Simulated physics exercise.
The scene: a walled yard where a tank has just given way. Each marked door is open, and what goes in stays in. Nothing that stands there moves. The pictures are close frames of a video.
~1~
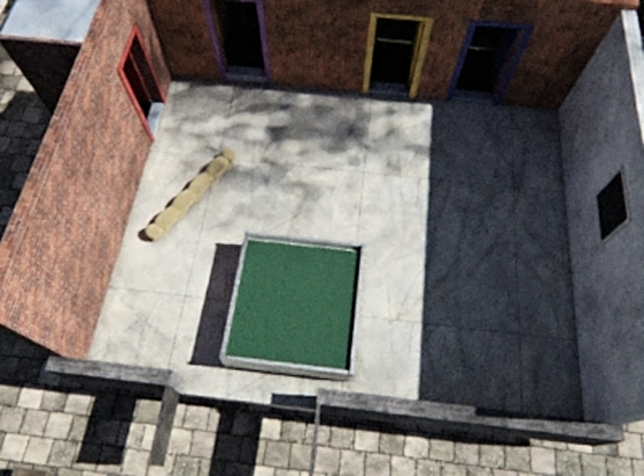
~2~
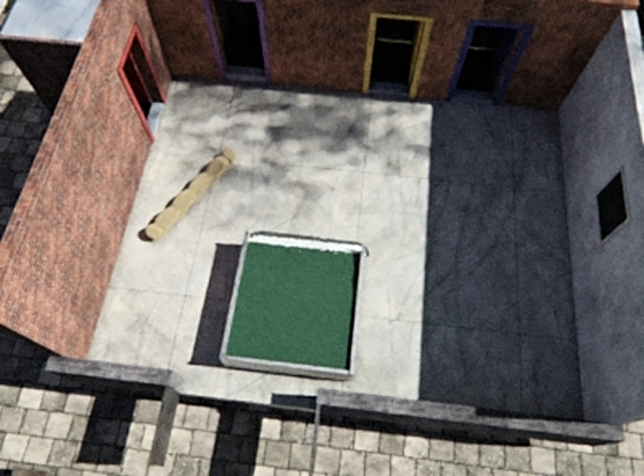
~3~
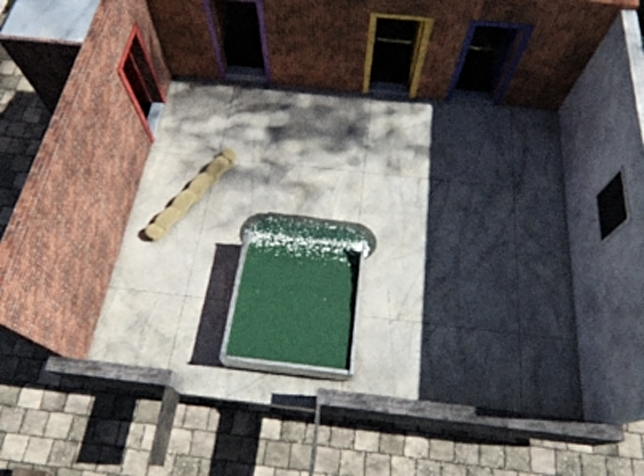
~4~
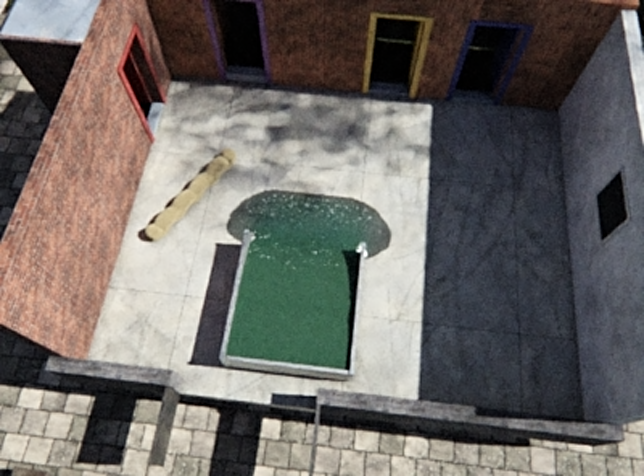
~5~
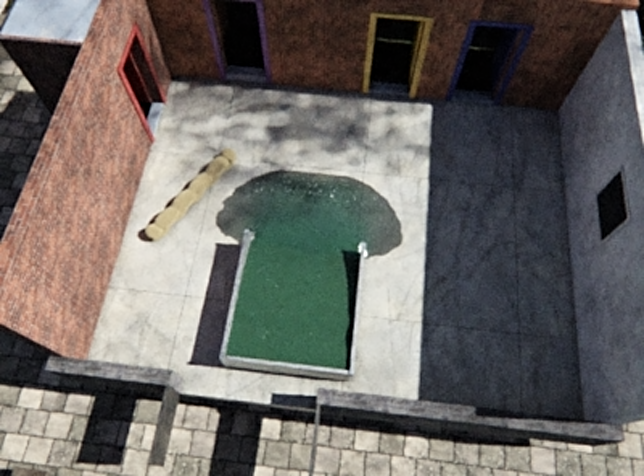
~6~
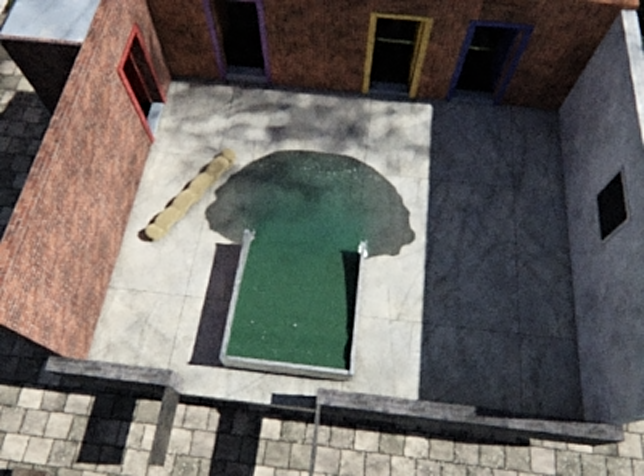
Open tank of green water giving way along its far side in a walled yard, water spreading outward across the pale paving.
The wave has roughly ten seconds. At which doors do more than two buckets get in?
In the end: The red door lets in a lot; the purple door admits no more than that; the yellow door lets in a lot; the blue door admits no more than that.
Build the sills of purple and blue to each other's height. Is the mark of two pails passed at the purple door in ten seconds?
One by one: The purple one goes over.
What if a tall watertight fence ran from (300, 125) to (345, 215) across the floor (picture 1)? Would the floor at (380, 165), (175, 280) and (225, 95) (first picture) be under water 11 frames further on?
In turn: Wet, no water, covered.
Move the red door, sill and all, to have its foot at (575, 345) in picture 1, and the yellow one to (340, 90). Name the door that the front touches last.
I say the red-painted one.
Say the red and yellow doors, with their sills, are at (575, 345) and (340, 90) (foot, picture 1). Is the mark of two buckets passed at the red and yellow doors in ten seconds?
Then: Red door holds, yellow door lets more in.
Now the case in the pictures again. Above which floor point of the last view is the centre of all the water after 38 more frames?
At about (325, 174).
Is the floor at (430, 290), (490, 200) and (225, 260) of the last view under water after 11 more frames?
As listed: Clear, dry, dry.
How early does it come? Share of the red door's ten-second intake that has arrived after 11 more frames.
Near 0 in a hundred.
A moment on, water covers 25 % of the floor; the red door not reached, the purple door not reached, the yellow door not reached, the blue door not reached.
Next, water covers 35 % of the floor; the red door not reached, the purple door wet at the sill, nothing in, the yellow door under two buckets in, the blue door not reached.
Then, water covers 45 % of the floor; the red door wet at the sill, nothing in, the purple door under two buckets in, the yellow door over two buckets in, the blue door wet at the sill, nothing in.
Later, water covers 60 % of the floor; the red door over two buckets in, the purple door under two buckets in, the yellow door over two buckets in, the blue door under two buckets in.
In the end, water covers 95 % of the floor; the red door far over two buckets in, the purple door under two buckets in, the yellow door over two buckets in, the blue door under two buckets in.
